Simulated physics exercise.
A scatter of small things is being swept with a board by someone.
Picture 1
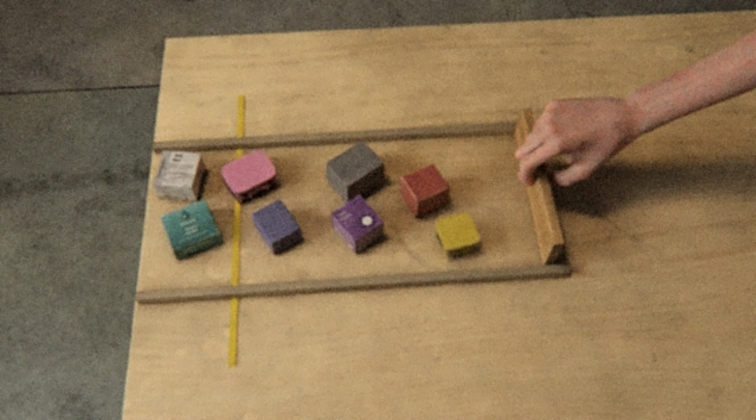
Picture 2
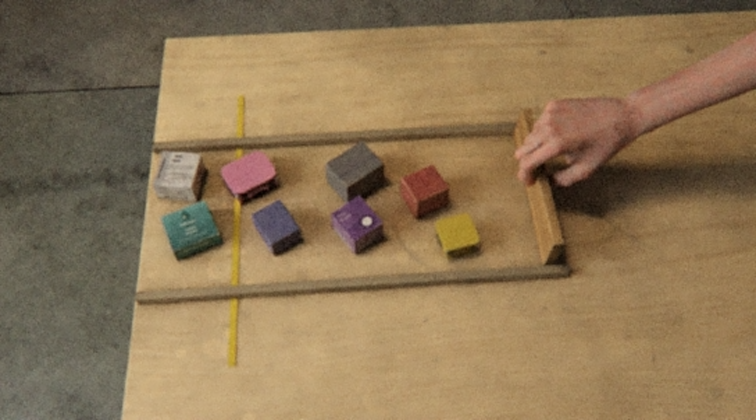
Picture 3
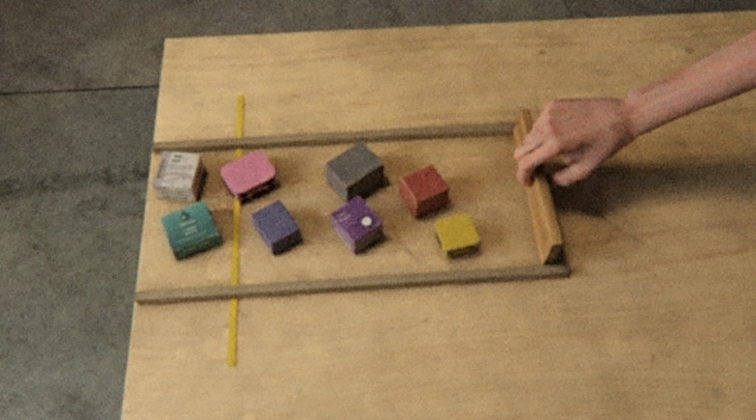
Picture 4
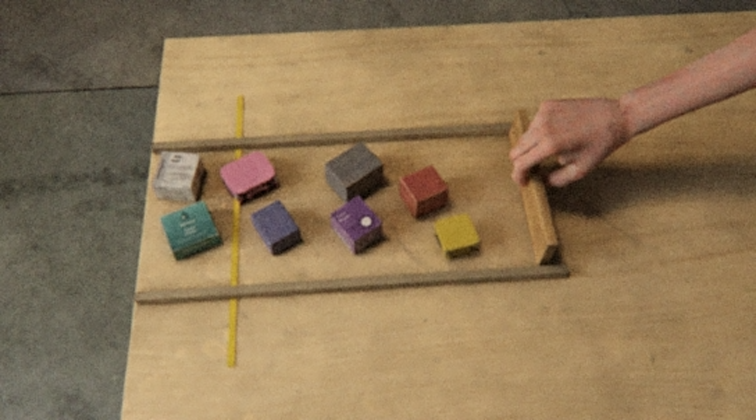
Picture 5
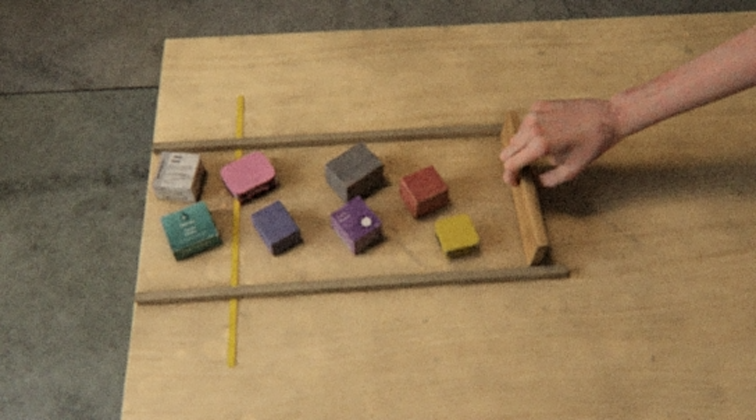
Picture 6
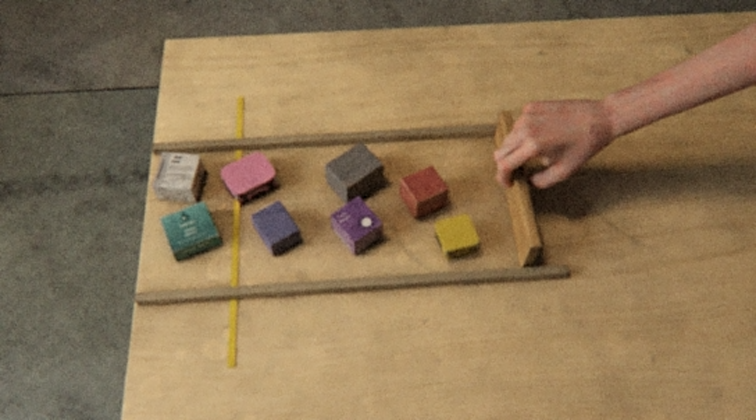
A hand slides a wooden board slightly left toward scattered colourful boxes and blocks.
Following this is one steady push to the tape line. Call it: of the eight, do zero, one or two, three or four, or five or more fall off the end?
One or two fall off.
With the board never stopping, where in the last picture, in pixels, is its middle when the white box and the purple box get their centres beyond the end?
White box over the end: About (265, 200). Purple box over the end: About (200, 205).
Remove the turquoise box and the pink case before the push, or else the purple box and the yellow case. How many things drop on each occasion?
Falls come to 0 the first time and 1 the other time.
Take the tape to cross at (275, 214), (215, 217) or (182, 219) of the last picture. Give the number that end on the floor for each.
Down on the floor: 0, 3 and 5.
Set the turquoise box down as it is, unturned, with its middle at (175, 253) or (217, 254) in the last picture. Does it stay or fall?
Well, the turquoise box fails to stay the first time and fails to stay the second time.
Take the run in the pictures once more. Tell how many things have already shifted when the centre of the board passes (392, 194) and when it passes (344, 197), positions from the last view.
By then 4, and later 5.
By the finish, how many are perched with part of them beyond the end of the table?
2, I think.
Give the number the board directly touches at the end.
That number would be 3.
Soon after, none off yet; white box at rest near (179, 177); turquoise box at rest near (191, 231); pink case at rest near (249, 178).
By the end, the number that fall off is one or two; fallen, turquoise box and white box.
